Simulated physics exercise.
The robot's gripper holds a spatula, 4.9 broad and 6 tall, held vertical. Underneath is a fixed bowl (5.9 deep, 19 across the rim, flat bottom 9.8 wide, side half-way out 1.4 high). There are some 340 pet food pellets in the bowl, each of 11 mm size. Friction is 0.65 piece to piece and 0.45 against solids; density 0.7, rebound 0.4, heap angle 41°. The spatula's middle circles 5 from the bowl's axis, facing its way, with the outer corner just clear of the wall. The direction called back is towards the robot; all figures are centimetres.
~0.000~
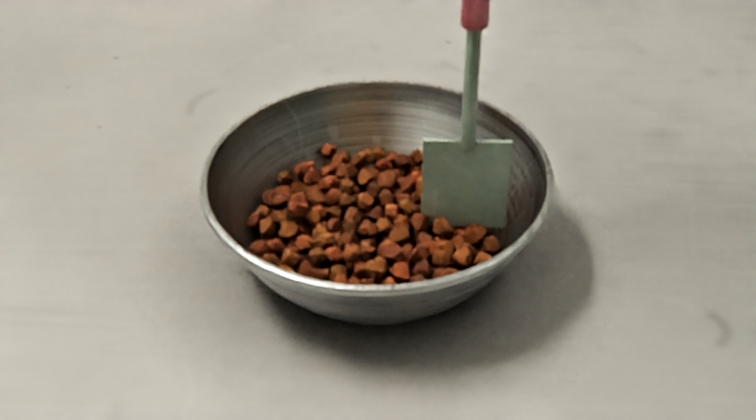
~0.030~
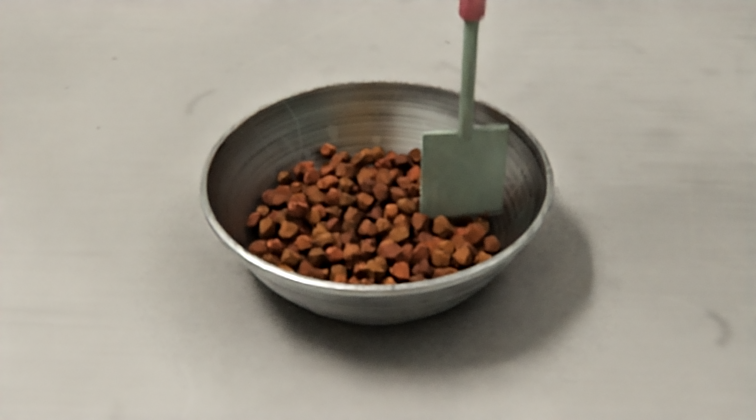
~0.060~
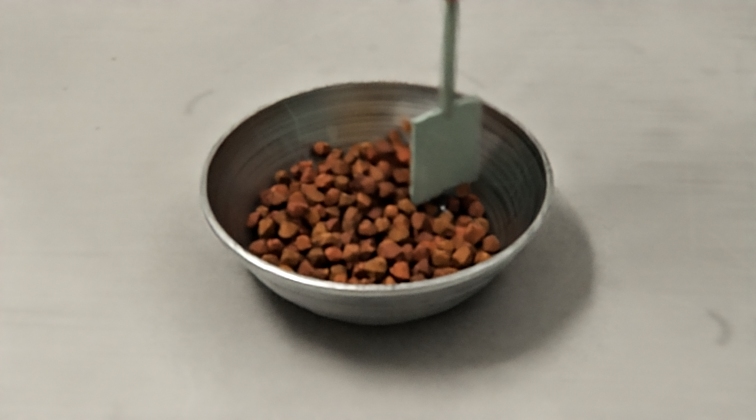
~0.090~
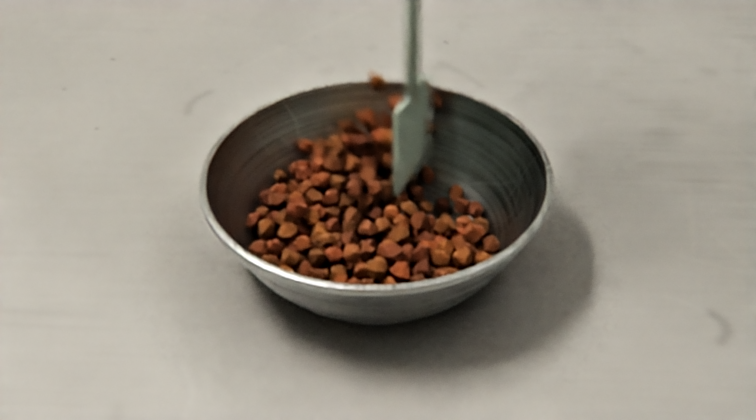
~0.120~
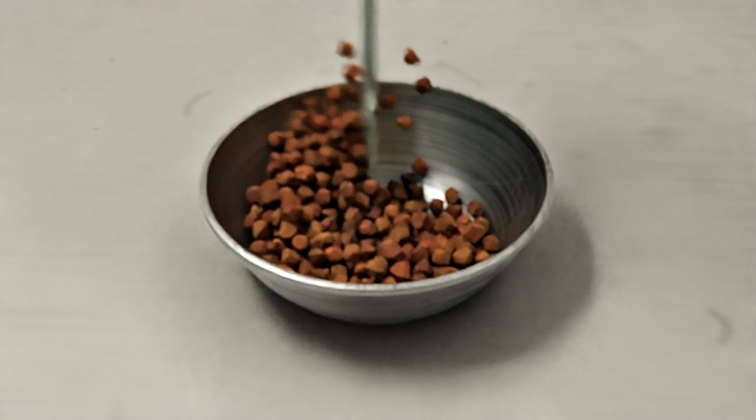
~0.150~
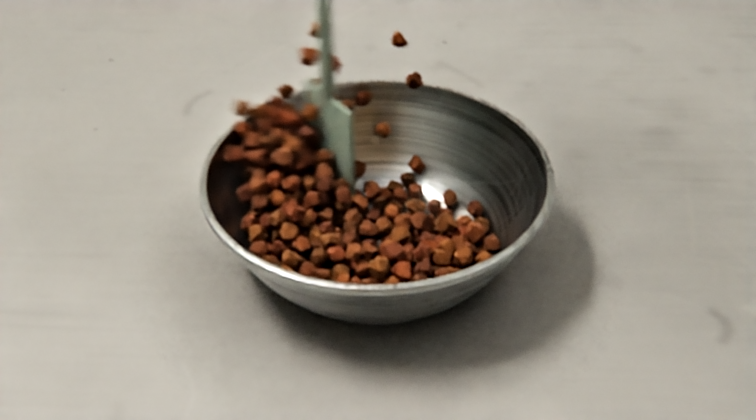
At first, a greenish spatula with a red handle stands upright at the right side of a metal bowl of brown pellets. It sweeps around the back towards the left, turning as it goes, pushing pellets into a heap at the left, while several fly up above the bowl's back rim.
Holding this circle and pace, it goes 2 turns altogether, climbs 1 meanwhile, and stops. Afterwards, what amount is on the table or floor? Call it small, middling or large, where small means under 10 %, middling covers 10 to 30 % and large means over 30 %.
I would call it large.
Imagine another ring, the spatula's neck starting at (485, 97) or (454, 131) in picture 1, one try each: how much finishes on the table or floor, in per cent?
Near 0 per cent and near 45 per cent, in that order.
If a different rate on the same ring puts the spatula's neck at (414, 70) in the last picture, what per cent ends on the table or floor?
Some 20 per cent.
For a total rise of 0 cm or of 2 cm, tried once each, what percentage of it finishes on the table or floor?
Estimates: 55 % then 30 %.
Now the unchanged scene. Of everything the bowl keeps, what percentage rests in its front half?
It comes to near 50 percent.
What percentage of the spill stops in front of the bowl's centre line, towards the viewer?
It comes out near 60 percent.
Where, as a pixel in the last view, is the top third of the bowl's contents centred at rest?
The centre is near pixel (387, 227).
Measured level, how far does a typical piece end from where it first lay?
Near 12 cm.
After 0.39 s, 356° round, highest piece 10 above the table; 249 in the bowl, 46 on the table or floor, 46 in flight or on the tool.
After 0.62 s, 226° round, highest piece 7 above the table; 210 in the bowl, 124 on the table or floor, 7 in flight or on the tool.
After 0.94 s, 0° round, highest piece 4 above the table; 201 in the bowl, 140 on the table or floor.
After 1.64 s, 0° round, highest piece 4 above the table; 201 in the bowl, 140 on the table or floor.
At rest, 201 in the bowl, 140 on the table or floor. That is 41 % on the table or floor.
